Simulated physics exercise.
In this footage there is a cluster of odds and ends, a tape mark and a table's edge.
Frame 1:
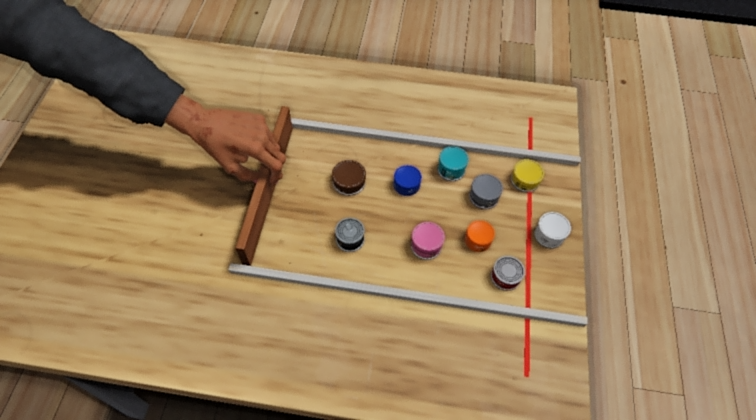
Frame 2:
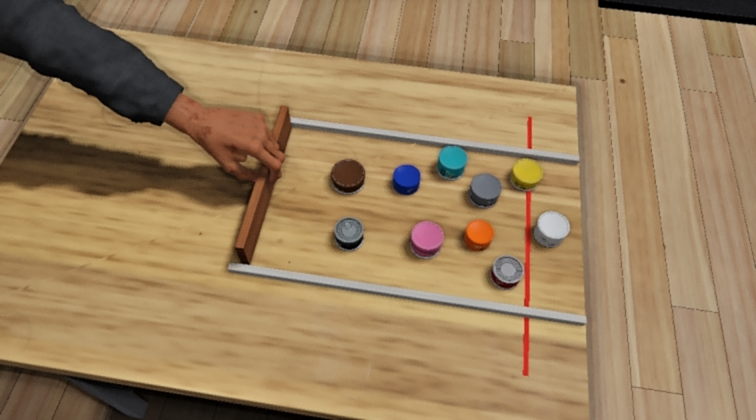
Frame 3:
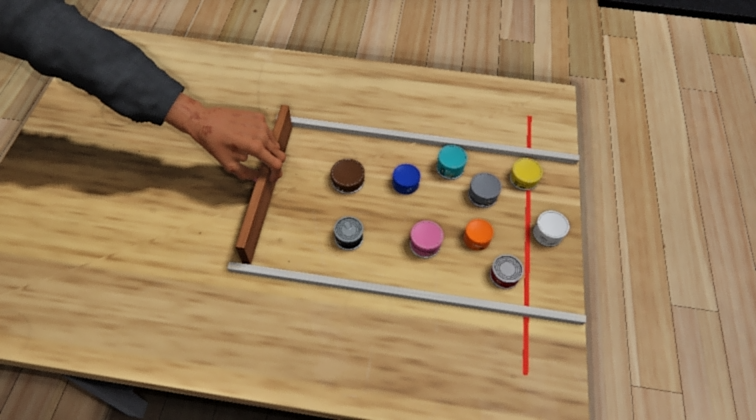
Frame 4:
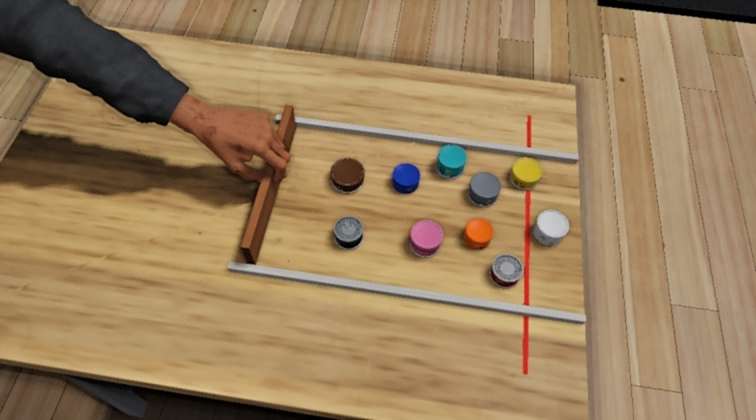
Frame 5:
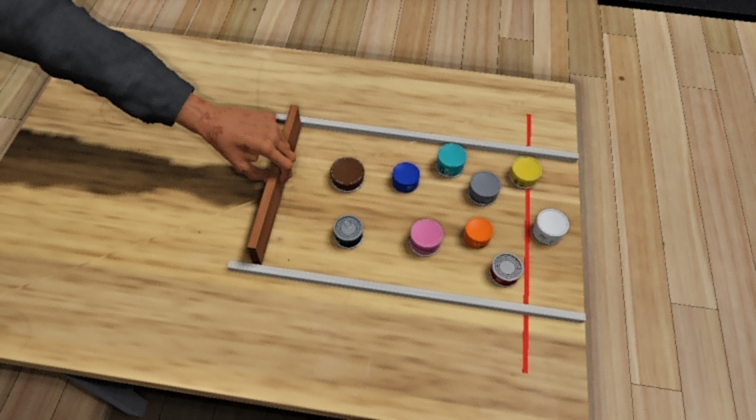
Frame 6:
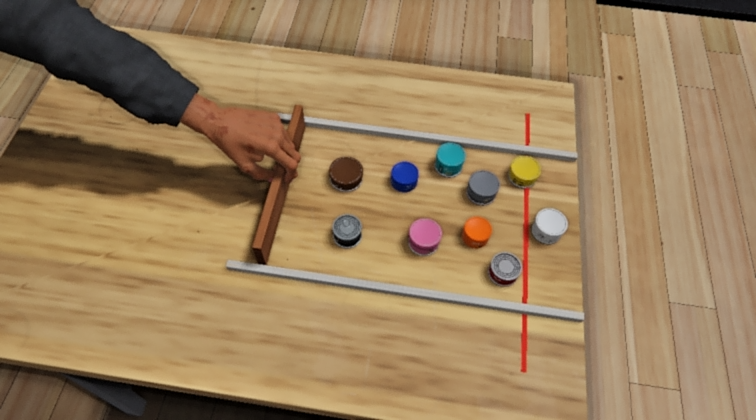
A hand in a dark sleeve grips a reddish-brown board at the left of a pale wooden table, seen from above at a slant over a plank floor. Between two light rails sit brown, black-and-grey, blue, pink, teal, grey, orange and red-sided containers, with yellow and white ones by a red line at right. The hand slides the board slightly right, touching none, while the containers stay put and the view barely drifts.
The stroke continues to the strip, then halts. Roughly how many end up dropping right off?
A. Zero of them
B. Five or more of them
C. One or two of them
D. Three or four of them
C.
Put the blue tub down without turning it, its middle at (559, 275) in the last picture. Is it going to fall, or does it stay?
The blue tub holds its place.
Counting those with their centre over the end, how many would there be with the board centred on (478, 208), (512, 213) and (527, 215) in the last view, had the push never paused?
0, 0 and 1.
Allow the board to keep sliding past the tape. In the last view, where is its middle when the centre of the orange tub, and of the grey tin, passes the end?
Estimated middle: (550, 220), and (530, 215) for the other.
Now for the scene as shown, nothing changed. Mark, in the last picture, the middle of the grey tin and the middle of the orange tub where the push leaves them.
In the last picture the grey tin sits at (579, 214) while the orange tub sits at (561, 232).
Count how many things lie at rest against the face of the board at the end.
4 touch it.
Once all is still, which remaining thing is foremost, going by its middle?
The grey tin.
Soon after, none off yet; white pot at rest near (549, 227); yellow tin at rest near (524, 172); red tin at rest near (505, 270).
At rest, the number that fall off is one or two; fallen, white pot.
